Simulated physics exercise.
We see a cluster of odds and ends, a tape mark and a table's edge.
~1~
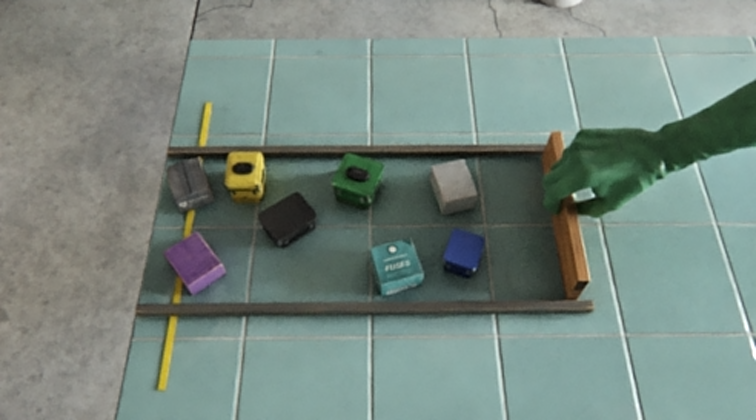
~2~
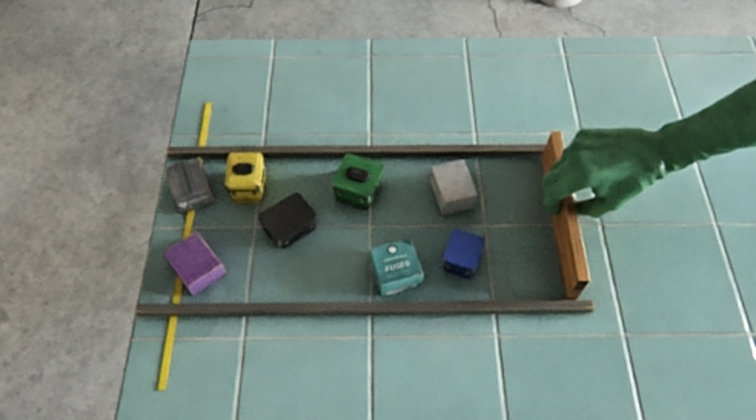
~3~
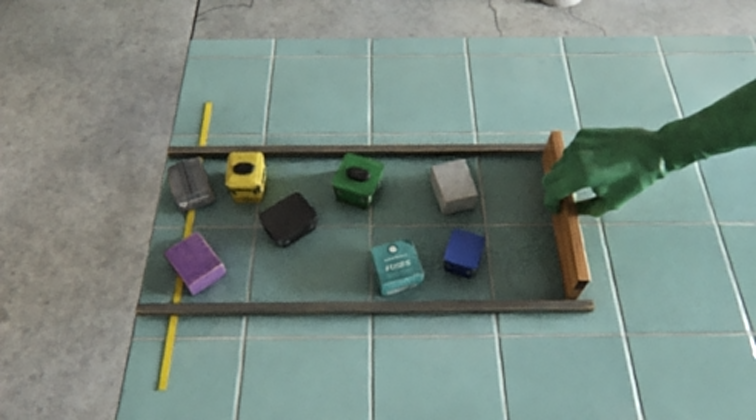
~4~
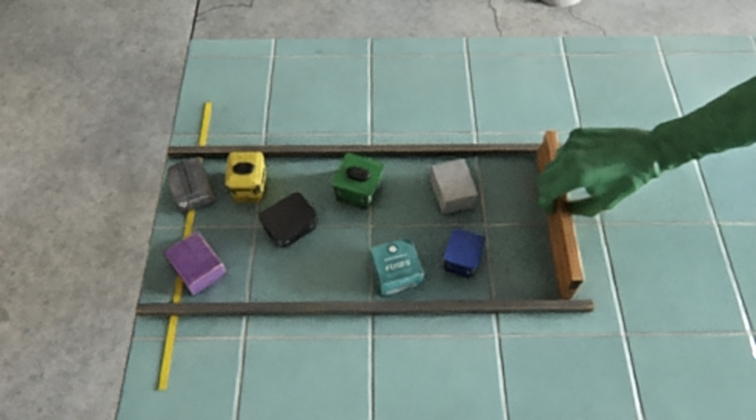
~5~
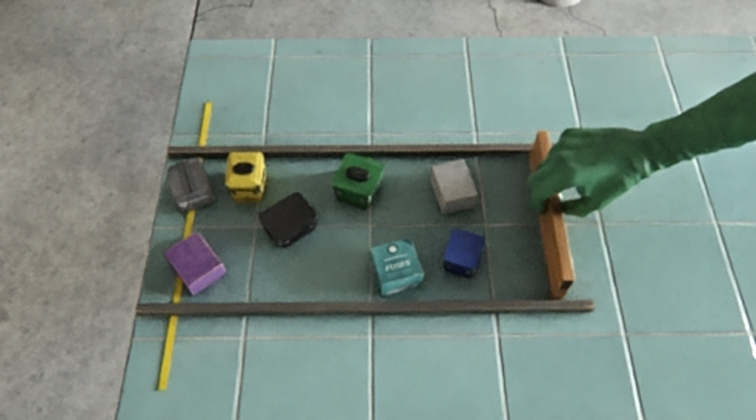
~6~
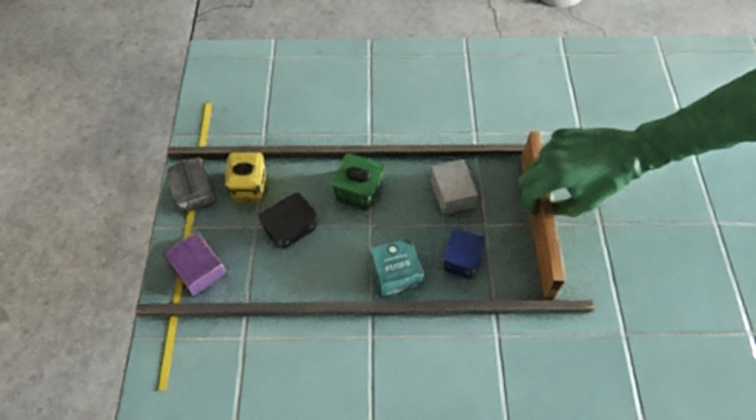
The video shows a green-gloved hand holding a wooden board upright between two dark rails on a teal tiled surface, then sliding it slightly left while eight small boxes and blocks, some near yellow tape, stay still.
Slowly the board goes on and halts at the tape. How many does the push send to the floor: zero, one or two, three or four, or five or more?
In the end the number that fall off is five or more.
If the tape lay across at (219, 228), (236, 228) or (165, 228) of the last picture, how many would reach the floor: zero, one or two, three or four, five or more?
In that order: Either three or four; three or four; five or over.
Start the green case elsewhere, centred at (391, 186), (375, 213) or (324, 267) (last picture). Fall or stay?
The green case is lost; does not fall; falls.
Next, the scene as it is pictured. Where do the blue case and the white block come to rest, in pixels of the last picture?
Near (163, 266) and (175, 187).
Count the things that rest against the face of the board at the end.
It touches 2.
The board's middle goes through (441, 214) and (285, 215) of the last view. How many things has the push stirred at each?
The counts are 3 and 8.
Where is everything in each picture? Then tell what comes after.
Grey box (190, 185); purple block (195, 263); yellow case (246, 177); board (563, 213); tape (188, 228), in the first frame.
Purple block (195, 264); board (563, 213), in the second frame.
Yellow case (247, 177); turquoise box (396, 267), in the third frame.
Grey box (190, 185); white block (453, 187), in the fourth frame.
Purple block (195, 263); green case (359, 182), in the fifth frame.
Grey box (190, 185); purple block (195, 264); yellow case (247, 177); board (541, 213); tape (189, 228), in the sixth frame.
Soon after, none off yet; grey box at rest near (190, 185); purple block at rest near (195, 264); yellow case at rest near (247, 177).
After that, none off yet; grey box displaced a little near (177, 186); purple block at rest near (194, 264); yellow case displaced about its own width near (212, 178).
In the end, the number that fall off is five or more; gone, turquoise box, green case, black case, yellow case, purple block and grey box.
